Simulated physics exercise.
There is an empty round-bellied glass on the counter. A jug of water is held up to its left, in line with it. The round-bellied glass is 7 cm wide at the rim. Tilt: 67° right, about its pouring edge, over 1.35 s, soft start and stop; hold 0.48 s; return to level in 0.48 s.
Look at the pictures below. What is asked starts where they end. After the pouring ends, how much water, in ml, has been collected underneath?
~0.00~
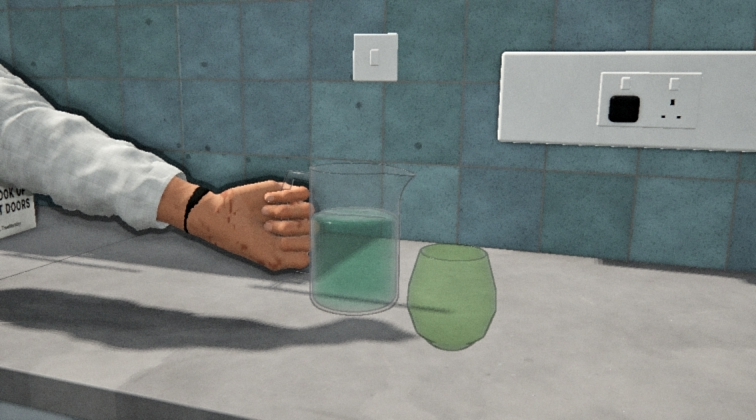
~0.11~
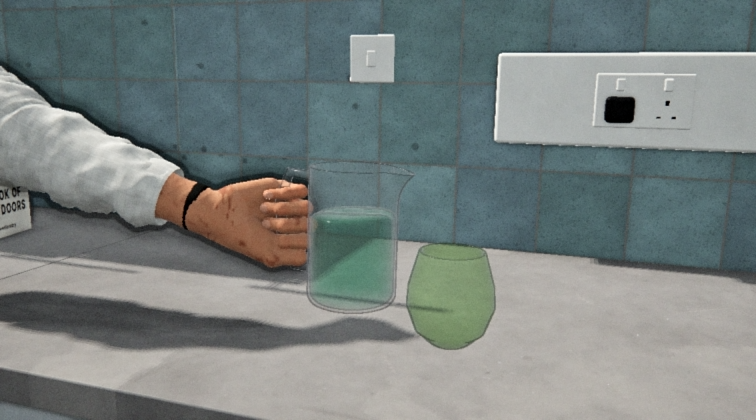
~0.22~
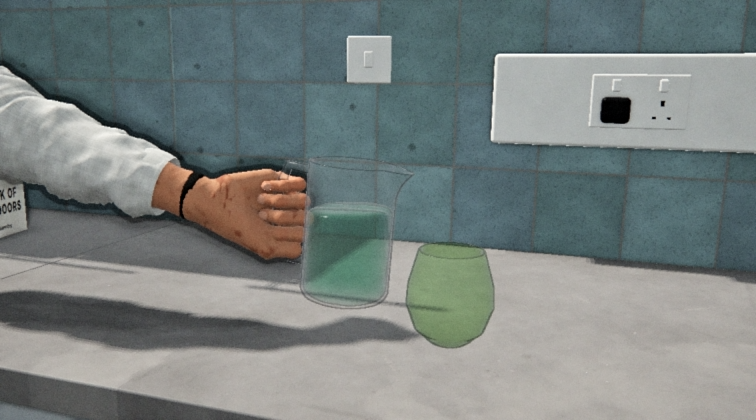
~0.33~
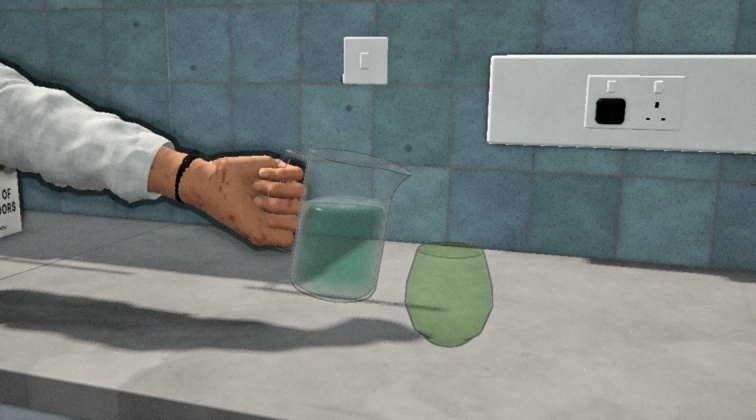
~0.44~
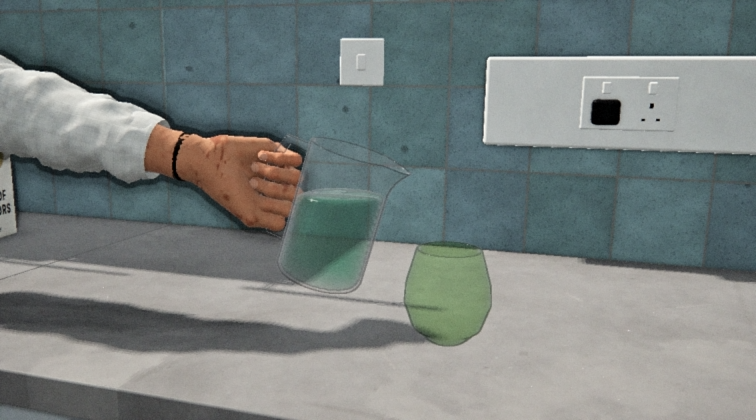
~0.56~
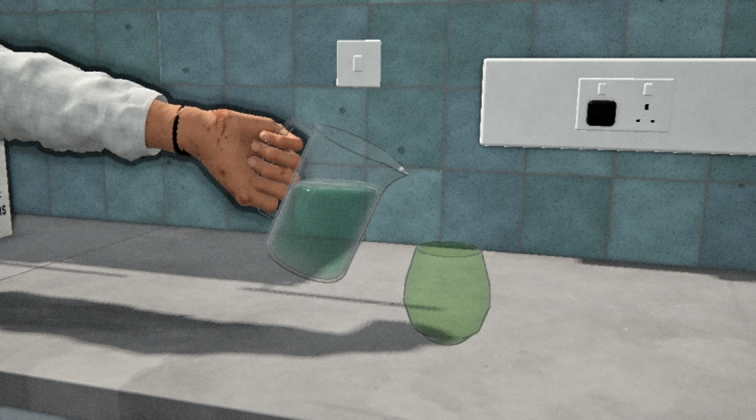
About 320 ml.
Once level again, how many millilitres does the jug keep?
Roughly 470 ml.
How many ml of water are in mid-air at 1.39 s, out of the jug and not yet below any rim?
About 60 ml.
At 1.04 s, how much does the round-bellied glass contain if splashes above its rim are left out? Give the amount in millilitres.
Some 0 ml.
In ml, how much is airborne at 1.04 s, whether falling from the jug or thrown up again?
Around 20 ml, I'd say.
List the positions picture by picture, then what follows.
In the first frame, it leans 0°; its right rim is at (415, 174); the water meets the walls at (327, 211) and (389, 217); the round-bellied glass's rim runs from (422, 251) to (486, 257).
In the second frame, it leans 1°; its right rim is at (415, 174); the water meets the walls at (328, 211) and (388, 214).
In the third frame, it leans 4°; its right rim is at (414, 173); the water meets the walls at (322, 207) and (384, 211).
In the fourth frame, it leans 10°; its right rim is at (413, 173); the water meets the walls at (313, 202) and (379, 206).
In the fifth frame, it leans 16°; its right rim is at (411, 173); the water meets the walls at (302, 202) and (376, 197).
In the sixth frame, it leans 24°; its right rim is at (410, 174); the water meets the walls at (292, 200) and (378, 189).
Then, 1.04 s in, the tilt is 59° and the round-bellied glass has 0 ml, the jug 775 ml, and 0 ml is on the counter.
Then, 1.39 s in, the tilt is 67° and the round-bellied glass has 110 ml, the jug 630 ml, and 0 ml is on the counter.
Then, 1.76 s in, the tilt is 67° and the round-bellied glass has 260 ml, the jug 510 ml, and 0 ml is on the counter.
Then, 2.17 s in, the tilt is 14° and the round-bellied glass has 325 ml, the jug 475 ml, and 0 ml is on the counter.
Finally, the round-bellied glass has 325 ml, the jug 470 ml, and 0 ml is on the counter.
